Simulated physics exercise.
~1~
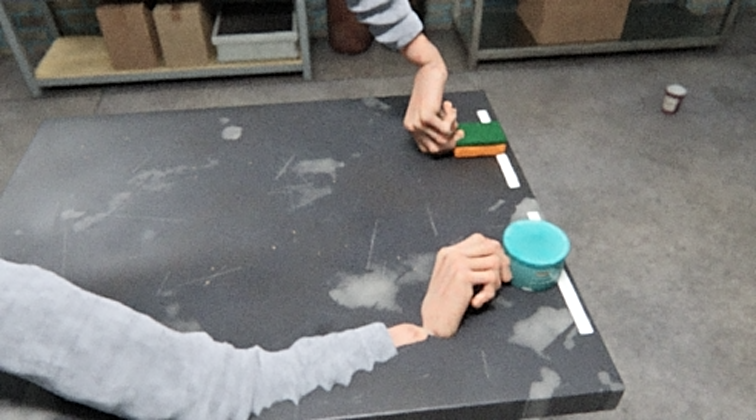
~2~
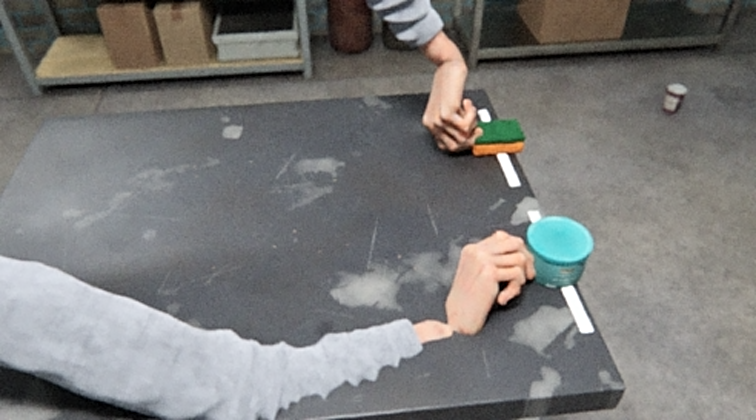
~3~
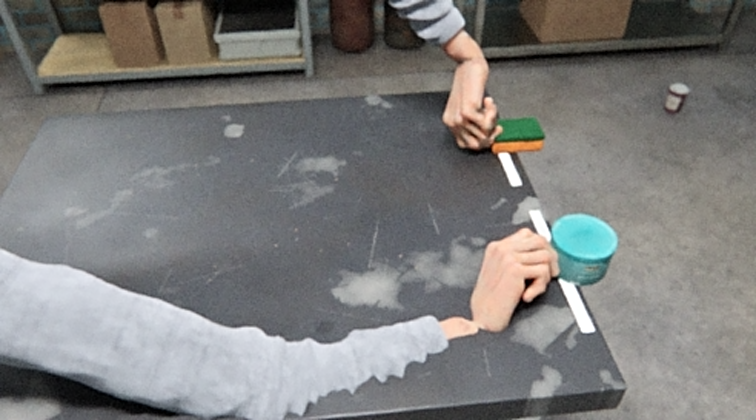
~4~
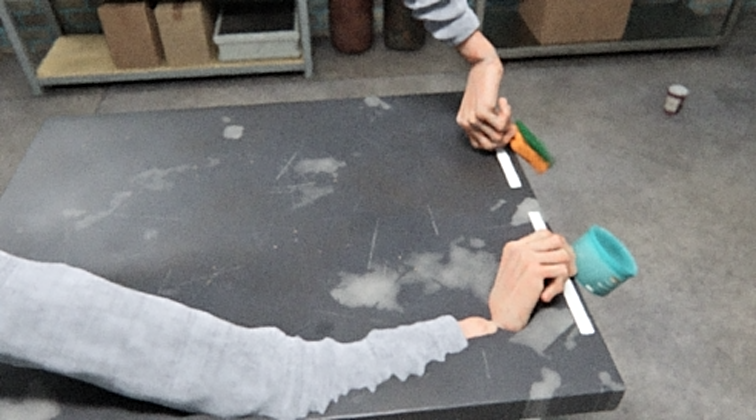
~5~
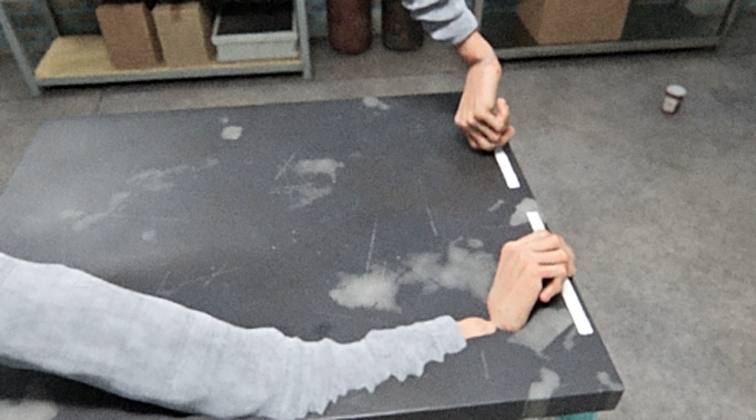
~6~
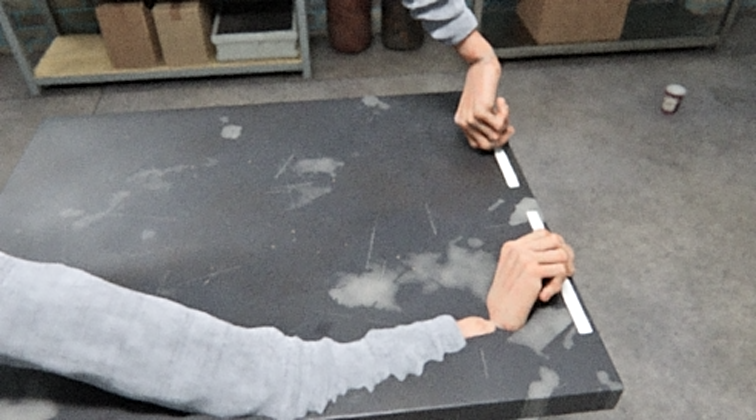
In the video, two hands push an orange sponge with a green top and a turquoise tub rightward across a dark, scuffed table, past strips of white tape, until both tip over the edge and drop out of sight, while the hands stay at the edge.
